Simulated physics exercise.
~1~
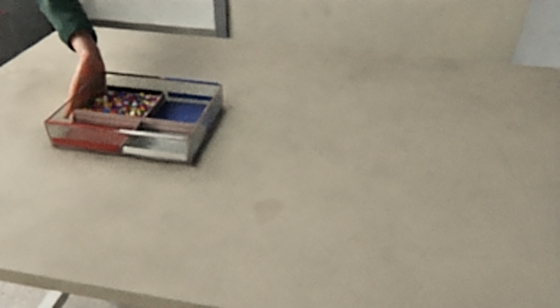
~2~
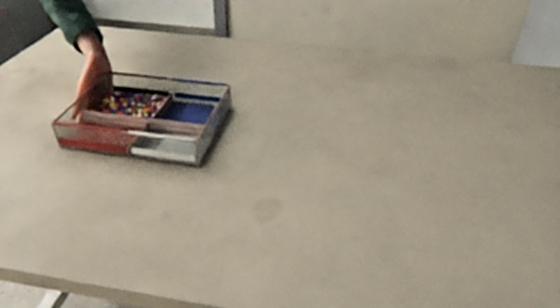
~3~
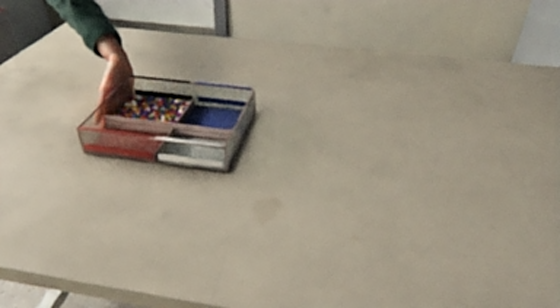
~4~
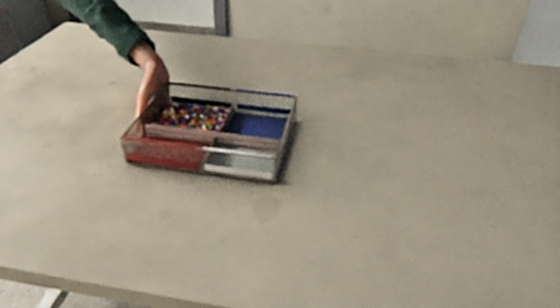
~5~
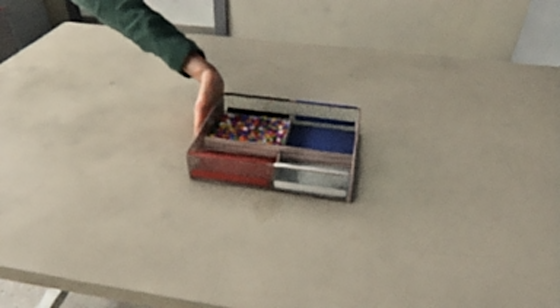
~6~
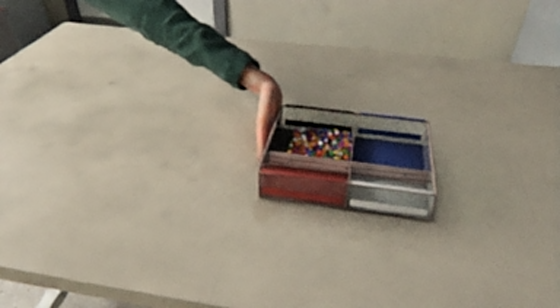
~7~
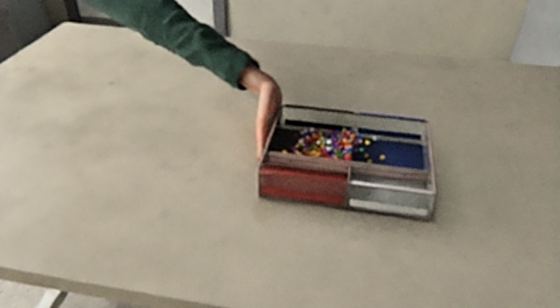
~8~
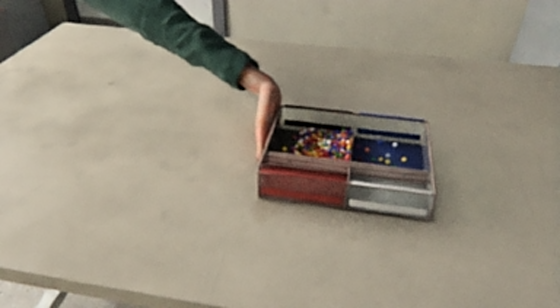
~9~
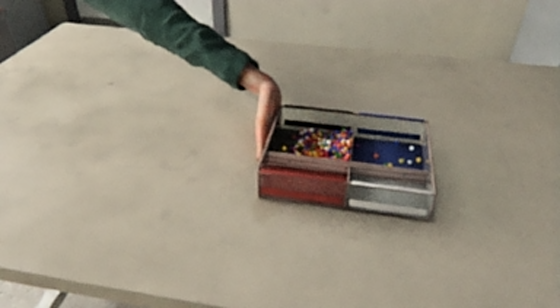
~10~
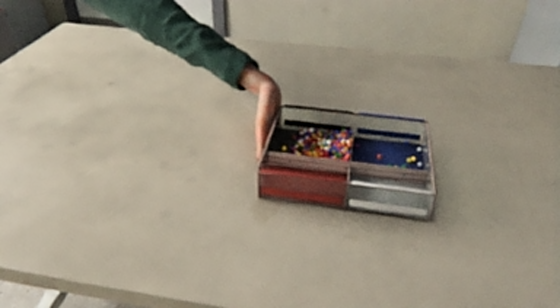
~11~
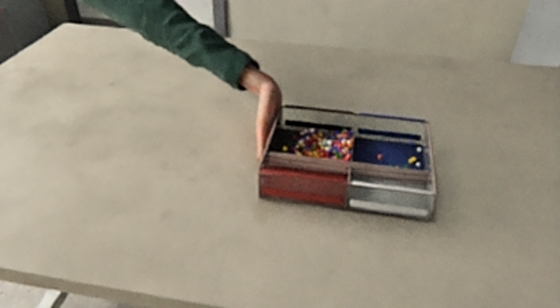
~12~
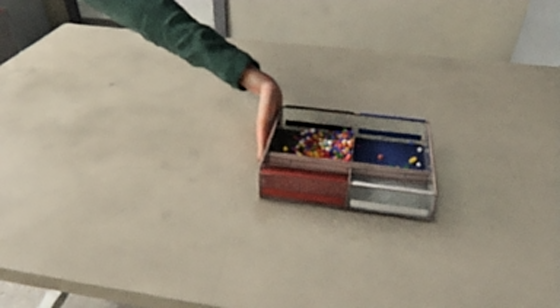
On a pale tabletop, a hand in a green sleeve slid a divided tray of colourful beads to the right and stopped it abruptly, and a few beads hopped from the black compartment into the blue one while most stayed put.
